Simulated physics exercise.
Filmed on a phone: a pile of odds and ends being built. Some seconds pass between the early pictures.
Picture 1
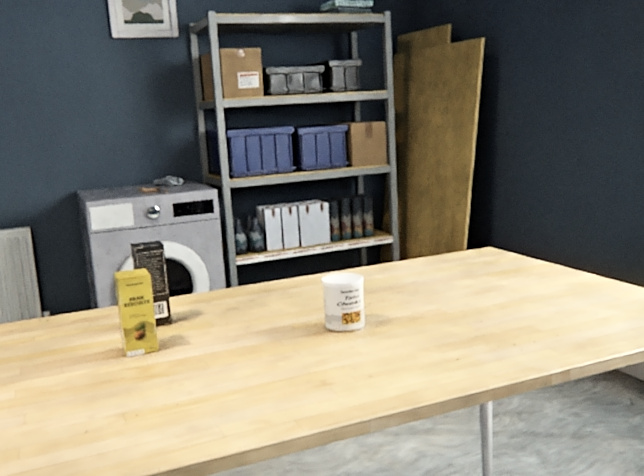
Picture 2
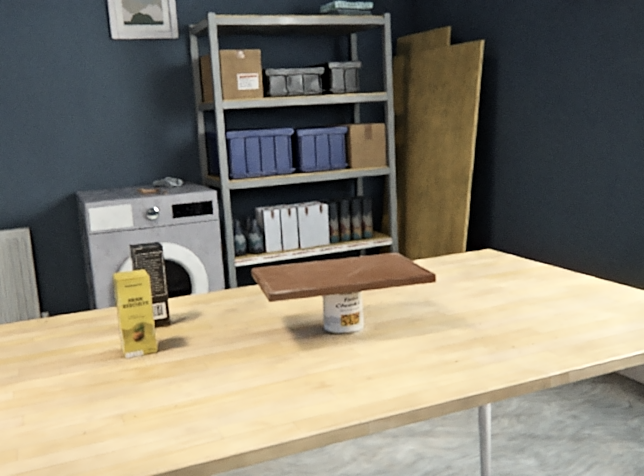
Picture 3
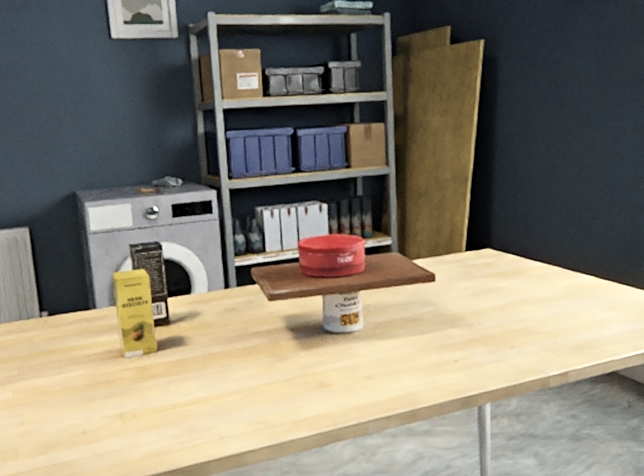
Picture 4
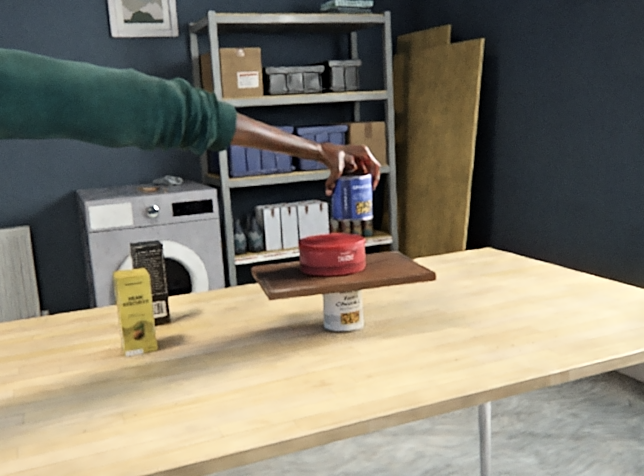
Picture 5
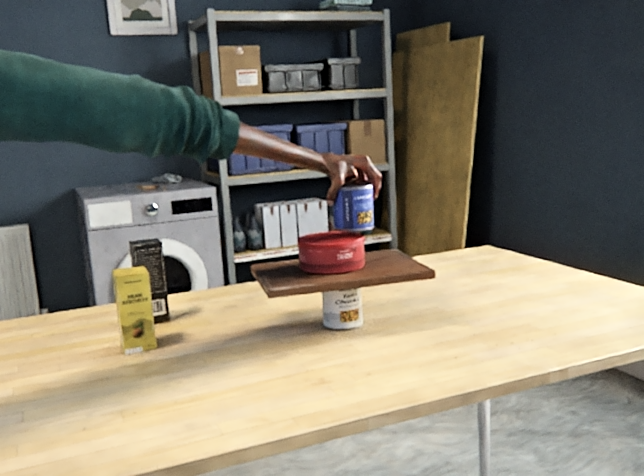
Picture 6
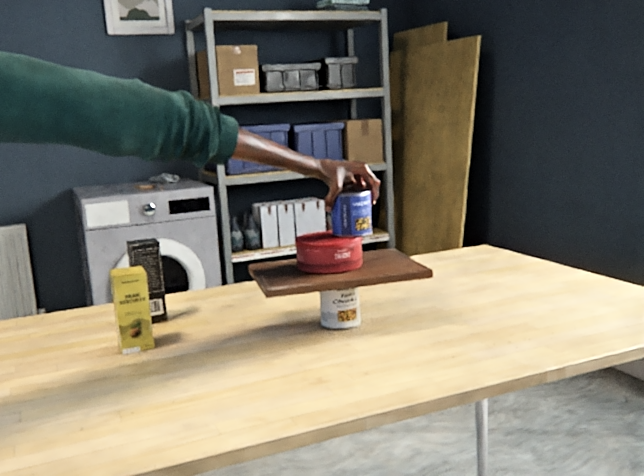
In a room with dark blue walls, a pale wooden table is seen from slightly above, with metal shelving and a washing machine behind it. A yellow carton and a black one stand on the left, and a white pot near the middle gains a brown tray, then a red tub. A green-sleeved arm reaches from the left, lowering a blue pot onto the tub and keeping hold, as the view shifts very slightly.
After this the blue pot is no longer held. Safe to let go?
The pile keeps its balance.
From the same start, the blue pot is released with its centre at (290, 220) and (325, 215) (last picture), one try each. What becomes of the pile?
First try: It loses its balance; second try: It stays up.
Then, 0.20 s on from there, no change.
Then, 0.40 s on from there, blue pot resting near (351, 213).
In the end, all 6 unmoved. At the end, from the last picture's camera, blue pot near (351, 213). The pile stays up.
